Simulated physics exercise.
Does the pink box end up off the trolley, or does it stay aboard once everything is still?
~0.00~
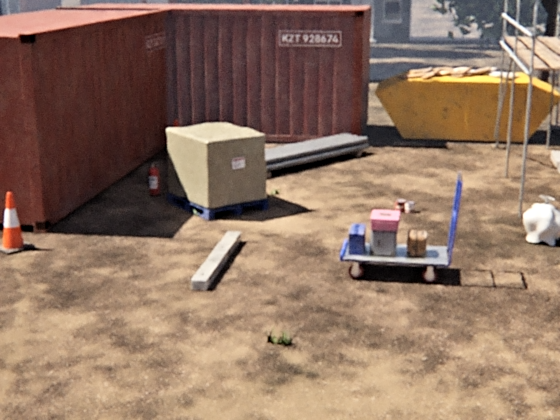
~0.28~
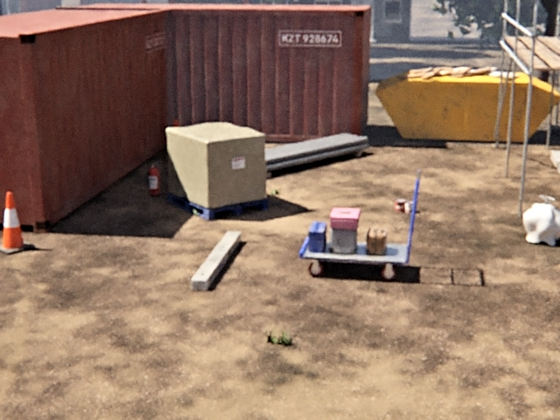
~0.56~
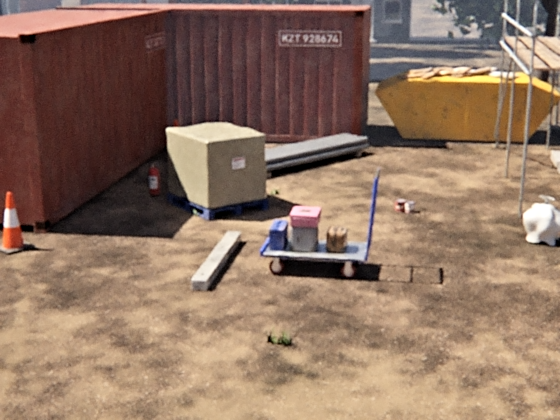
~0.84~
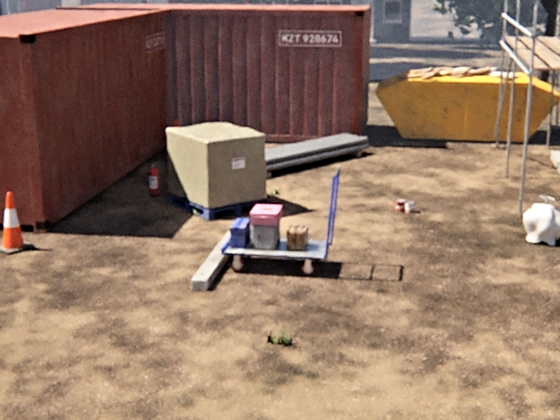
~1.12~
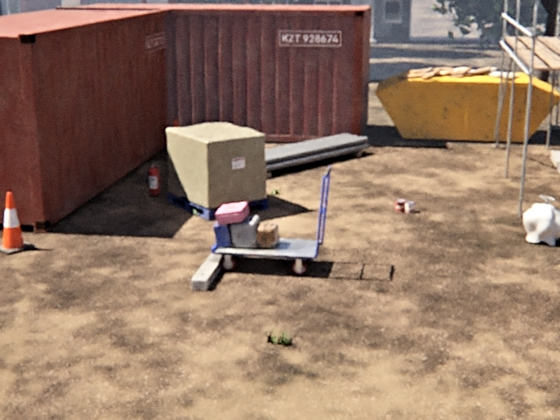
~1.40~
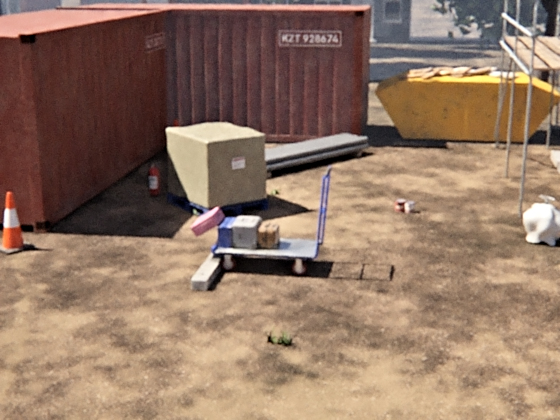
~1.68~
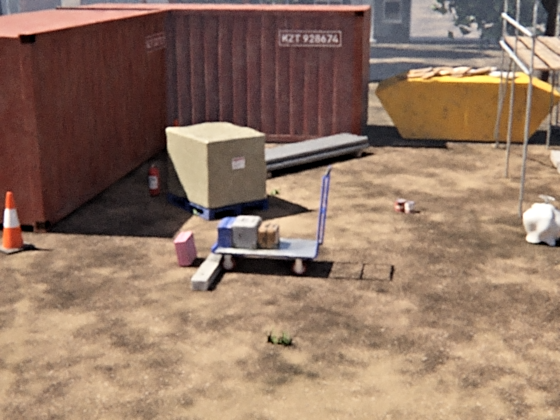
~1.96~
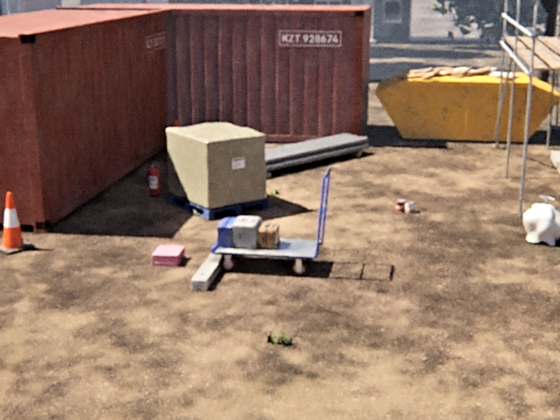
It ends up off the trolley. It slides over the front after the trolley stops at the kerb and comes to lie on the ground to the left.
